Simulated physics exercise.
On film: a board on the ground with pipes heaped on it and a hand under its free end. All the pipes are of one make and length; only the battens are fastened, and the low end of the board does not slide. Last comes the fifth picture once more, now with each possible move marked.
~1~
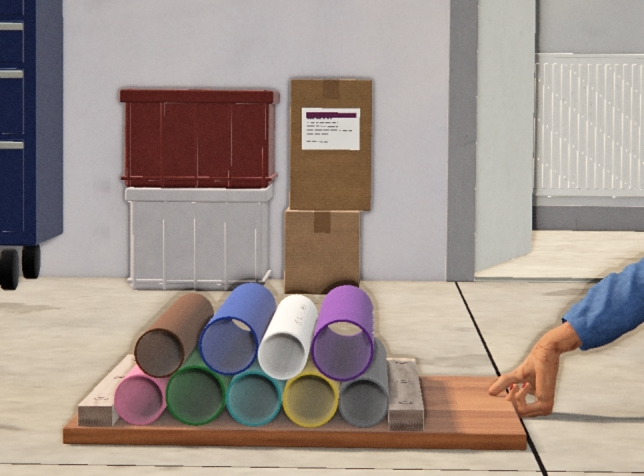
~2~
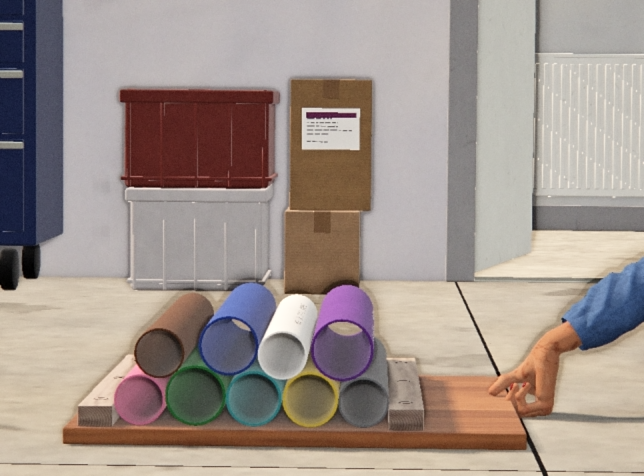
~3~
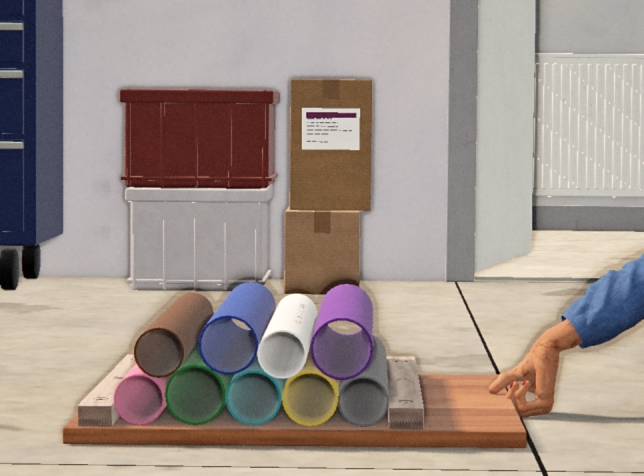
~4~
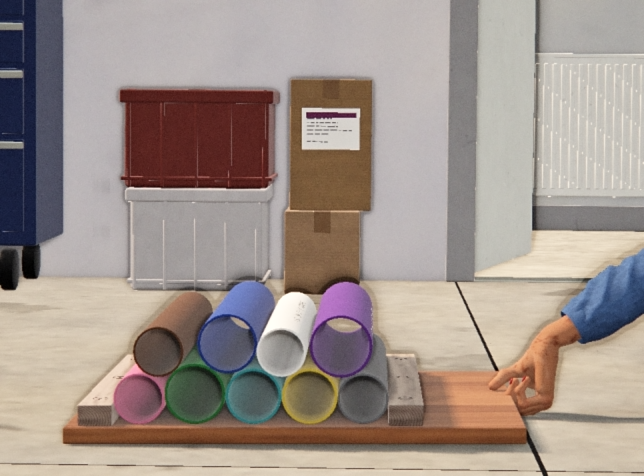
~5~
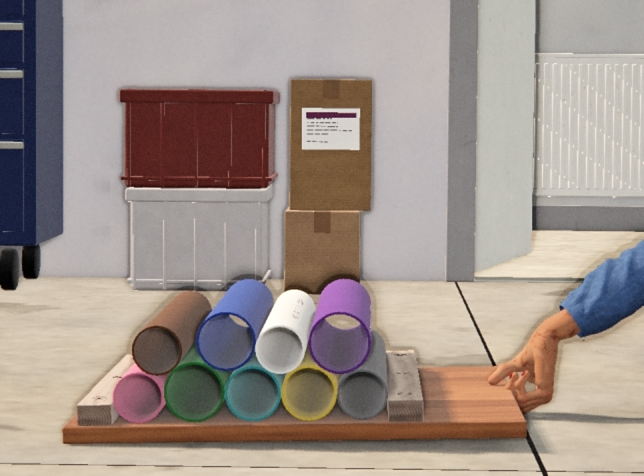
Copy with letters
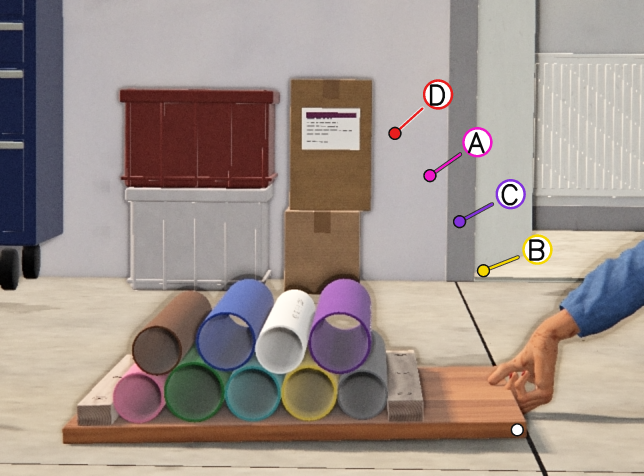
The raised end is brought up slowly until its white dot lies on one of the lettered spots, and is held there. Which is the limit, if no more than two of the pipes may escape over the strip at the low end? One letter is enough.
Mark C is as high as it can go.
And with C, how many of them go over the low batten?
The count is one.
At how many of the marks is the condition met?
Two of the four.
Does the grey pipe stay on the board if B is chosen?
Yes, with B.
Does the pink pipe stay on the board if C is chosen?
Yes, with C.
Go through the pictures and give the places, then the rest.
In the first picture, board (301, 397); green pipe (195, 395).
In the second picture, green pipe (195, 395); turquoise pipe (254, 399).
In the third picture, board (302, 397); grey pipe (363, 401).
In the fourth picture, board (302, 395); green pipe (195, 394).
In the fifth picture, board (301, 392); green pipe (194, 392).
On the copy, A at (430, 176); B at (484, 271); C at (459, 222); D at (395, 134); the white dot at (517, 430).
On C. First, board at 17°.
Then, board at 29°.
Finally, board at 29°, one over the low batten (brown).
By contrast, A four over the low batten (purple, white, blue, brown); B none over the low batten; D four over the low batten (purple, white, blue, brown).
